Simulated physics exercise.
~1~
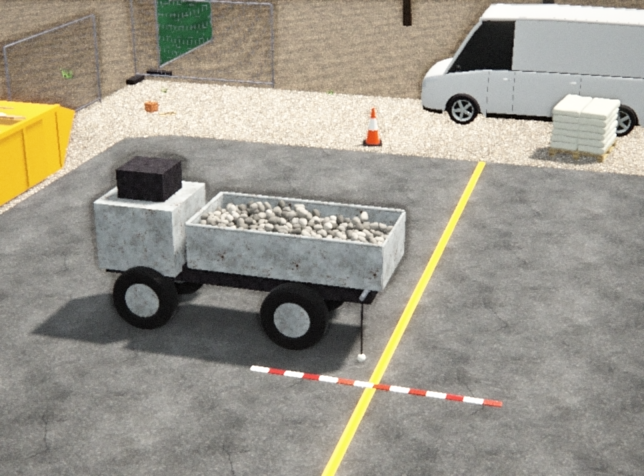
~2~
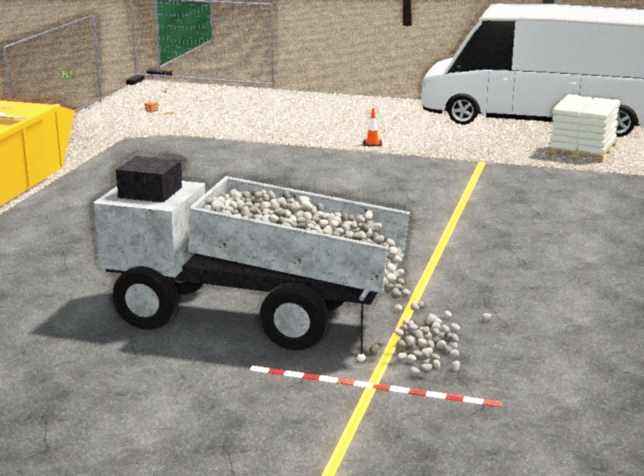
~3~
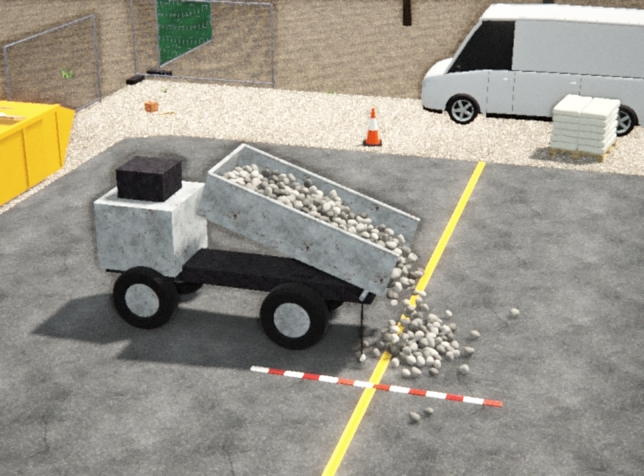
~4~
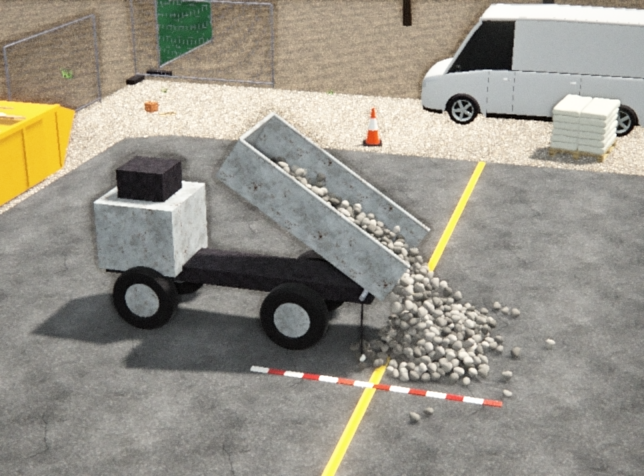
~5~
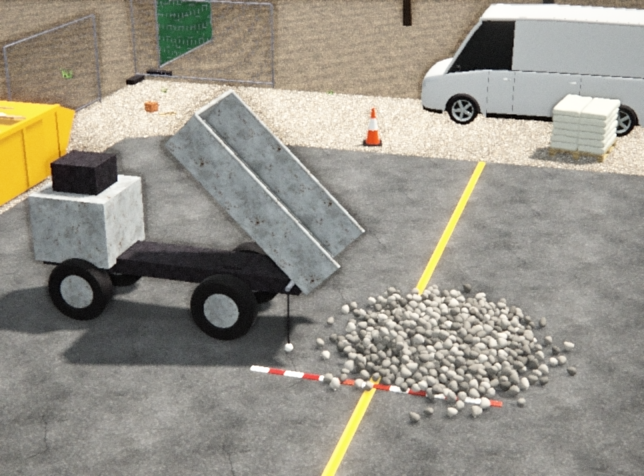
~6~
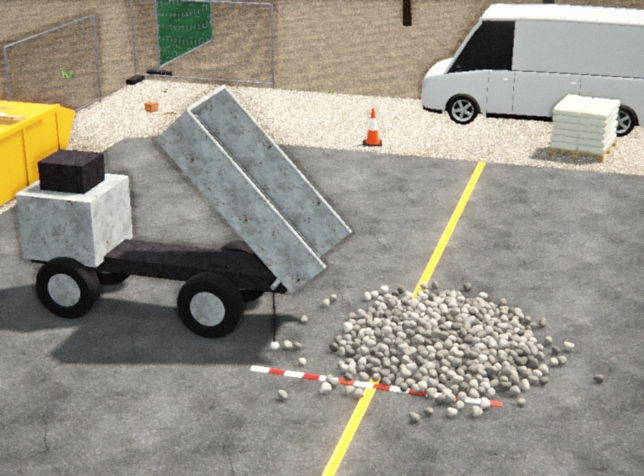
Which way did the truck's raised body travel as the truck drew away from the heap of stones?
It travelled to the left, staying tilted up as the truck drew away from the heap.
